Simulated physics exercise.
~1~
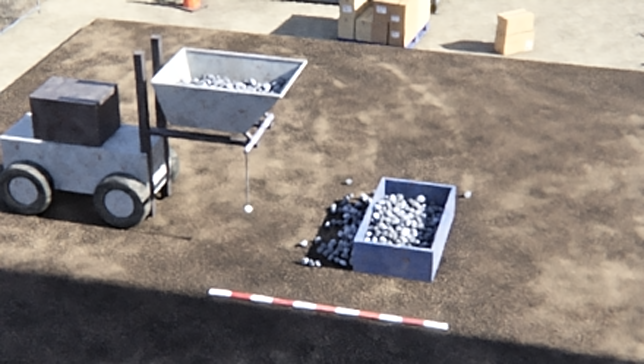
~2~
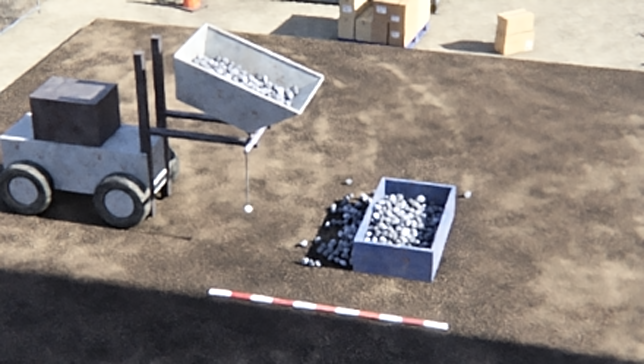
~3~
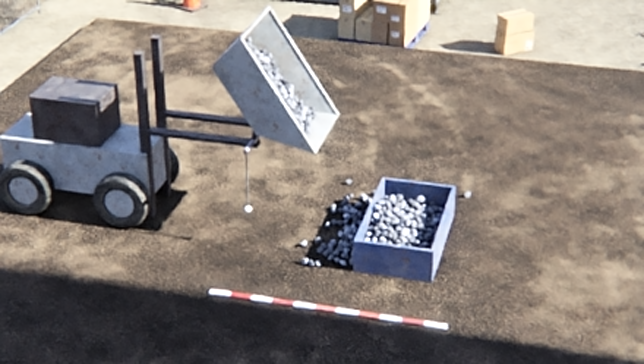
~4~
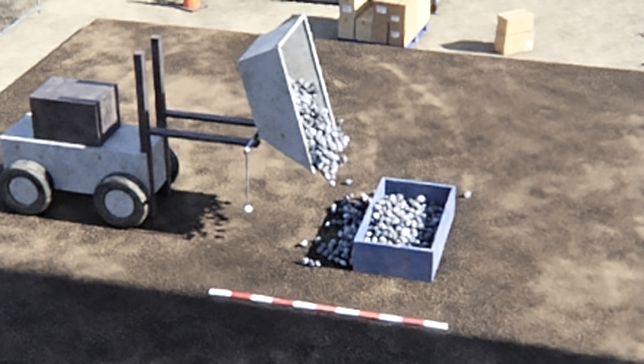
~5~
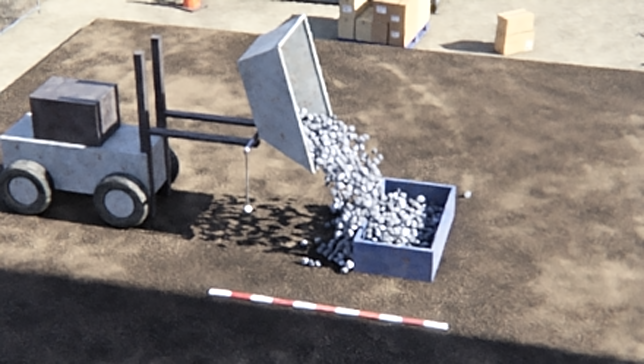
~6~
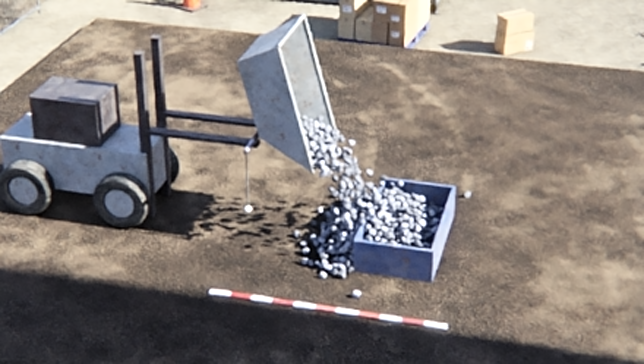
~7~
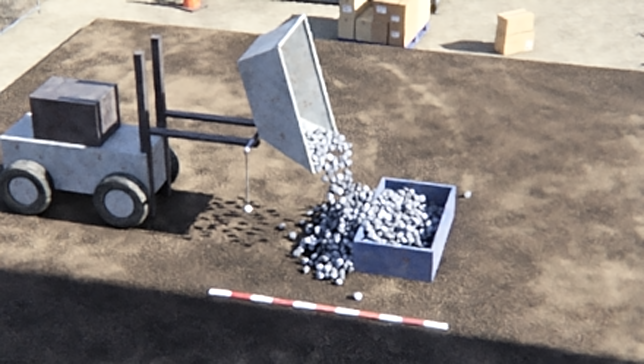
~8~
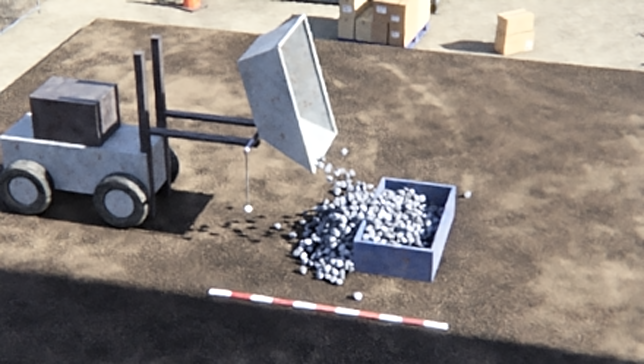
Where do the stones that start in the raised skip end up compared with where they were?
They end up lower and farther to the right, partly in the blue-grey bin and partly heaped on the ground at its left side.
A grey skip loaded with pale stones, held up on the arms of a forklift at the left, begins to tilt down toward the right. Below it stands a blue-grey bin already partly filled, with more stones lying on the ground at its left side. The skip tips steeply and the stones slide to its lower edge, then pour out in a thick stream. Some land in the bin, while many drop short and build up the heap beside it. The stream thins until the skip, still steeply tilted, is empty, leaving stones piled against and inside the bin.
